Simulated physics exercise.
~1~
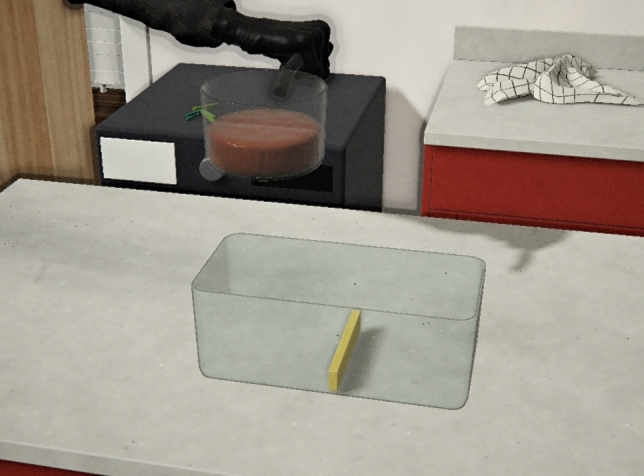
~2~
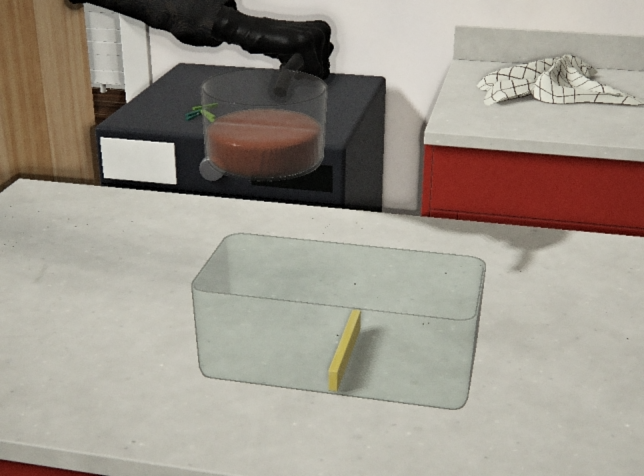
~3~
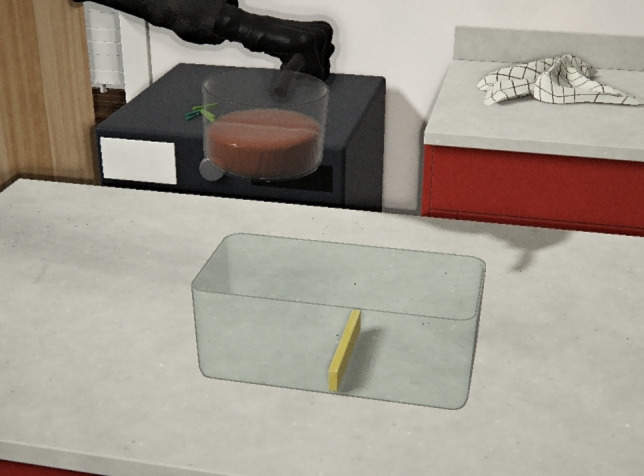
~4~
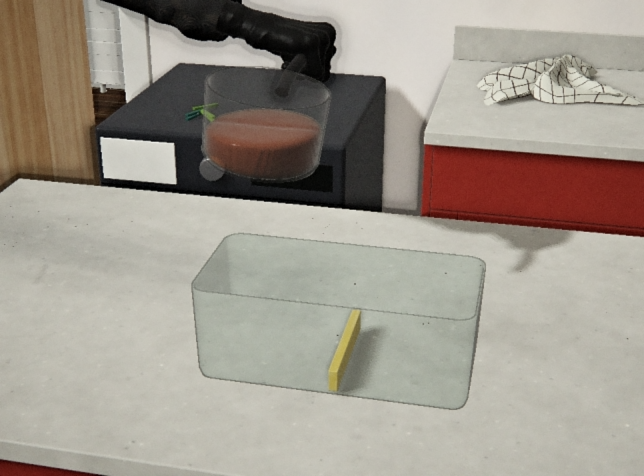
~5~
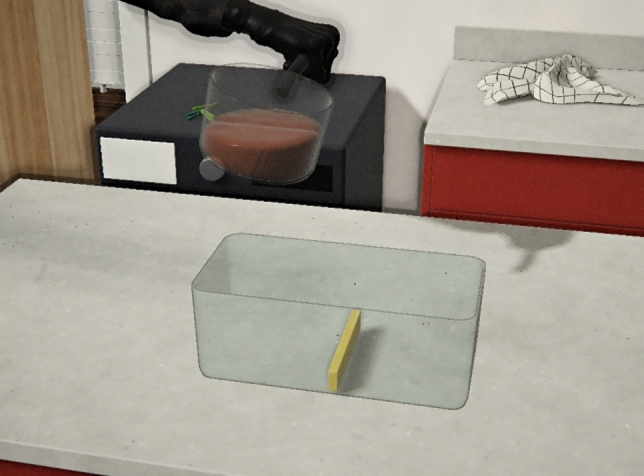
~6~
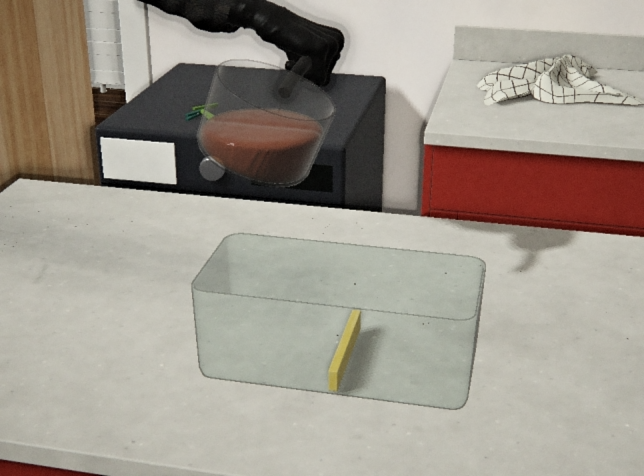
A clear round container of reddish-brown liquid, held by a black mechanical arm, stays upright at first, then tilts gradually to the right behind a still, clear rectangular basin with a low yellow wall across its floor.
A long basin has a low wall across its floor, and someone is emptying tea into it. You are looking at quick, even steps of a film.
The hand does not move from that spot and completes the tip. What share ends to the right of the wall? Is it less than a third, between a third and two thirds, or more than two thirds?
The right of the wall is going to hold beyond two thirds.
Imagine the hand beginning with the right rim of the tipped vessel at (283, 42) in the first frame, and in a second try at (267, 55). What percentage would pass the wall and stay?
60 and 25 in a hundred.
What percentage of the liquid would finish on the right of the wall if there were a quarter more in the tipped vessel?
About 85 parts in a hundred, give or take.
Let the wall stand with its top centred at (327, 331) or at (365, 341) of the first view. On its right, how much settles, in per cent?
Note: Roughly 95 % in case one, 70 % in case two.
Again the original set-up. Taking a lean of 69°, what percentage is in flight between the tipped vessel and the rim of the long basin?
Near 20 %.
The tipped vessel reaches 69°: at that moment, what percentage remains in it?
Roughly 75 percent remains at that point.
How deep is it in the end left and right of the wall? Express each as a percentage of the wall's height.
Left 10 per cent, right 70.
A moment on, the tilt is 69° and 77 per cent is still to pour, 0 is left of the wall and 2 right of it.
Next, the tilt is 97° and 21 per cent is still to pour, 3 is left of the wall and 55 right of it.
Then the tilt is 105° and 1 per cent is still to pour, 8 is left of the wall and 87 right of it.
Later the tilt is 105° and 0 per cent is still to pour, 11 is left of the wall and 88 right of it.
At rest 11 per cent lies left of the wall, 88 right of it and 1 outside.
